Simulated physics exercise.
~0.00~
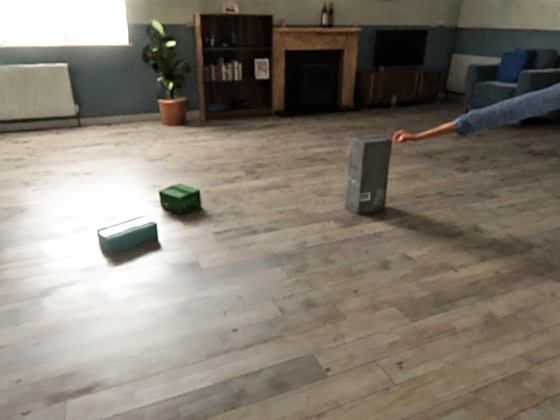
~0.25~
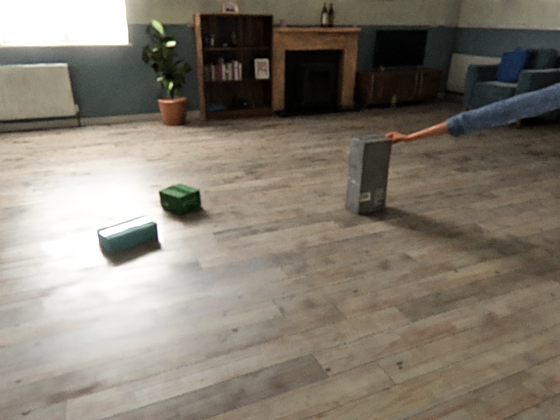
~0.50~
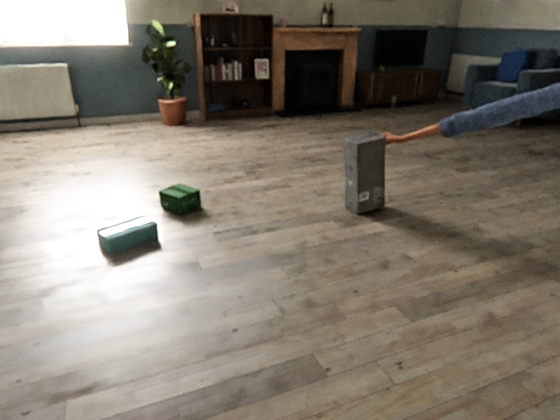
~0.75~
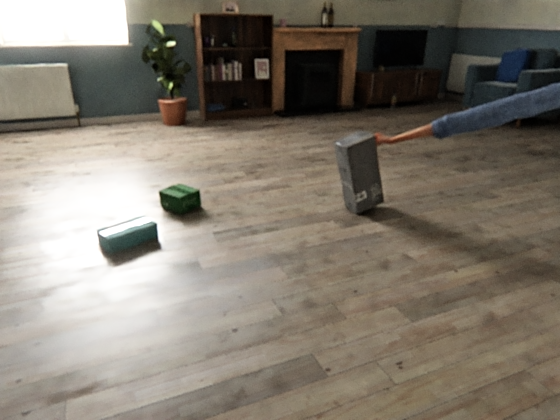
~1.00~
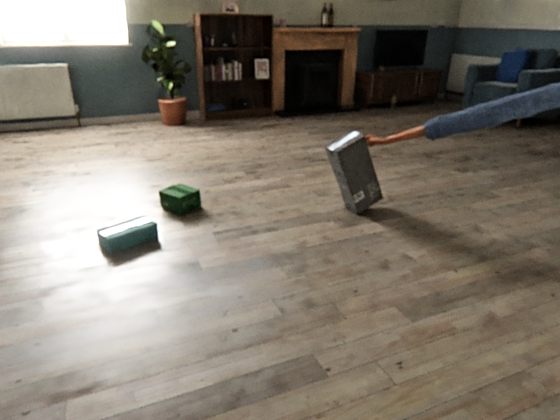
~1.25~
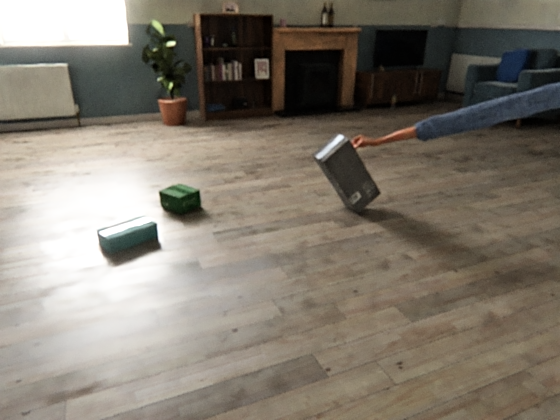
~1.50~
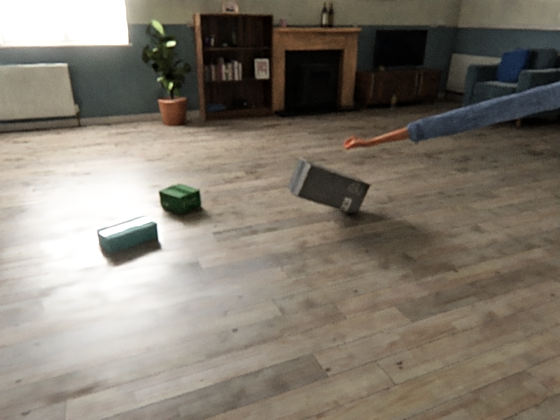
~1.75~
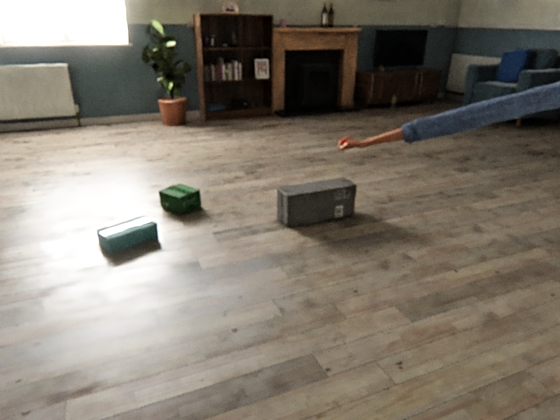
In this clip, a hand reaches in from the right and pushes the top of an upright grey box on a wooden floor. The box leans left, tips over and ends lying on its side, while a green box and a turquoise parcel stay still nearby.
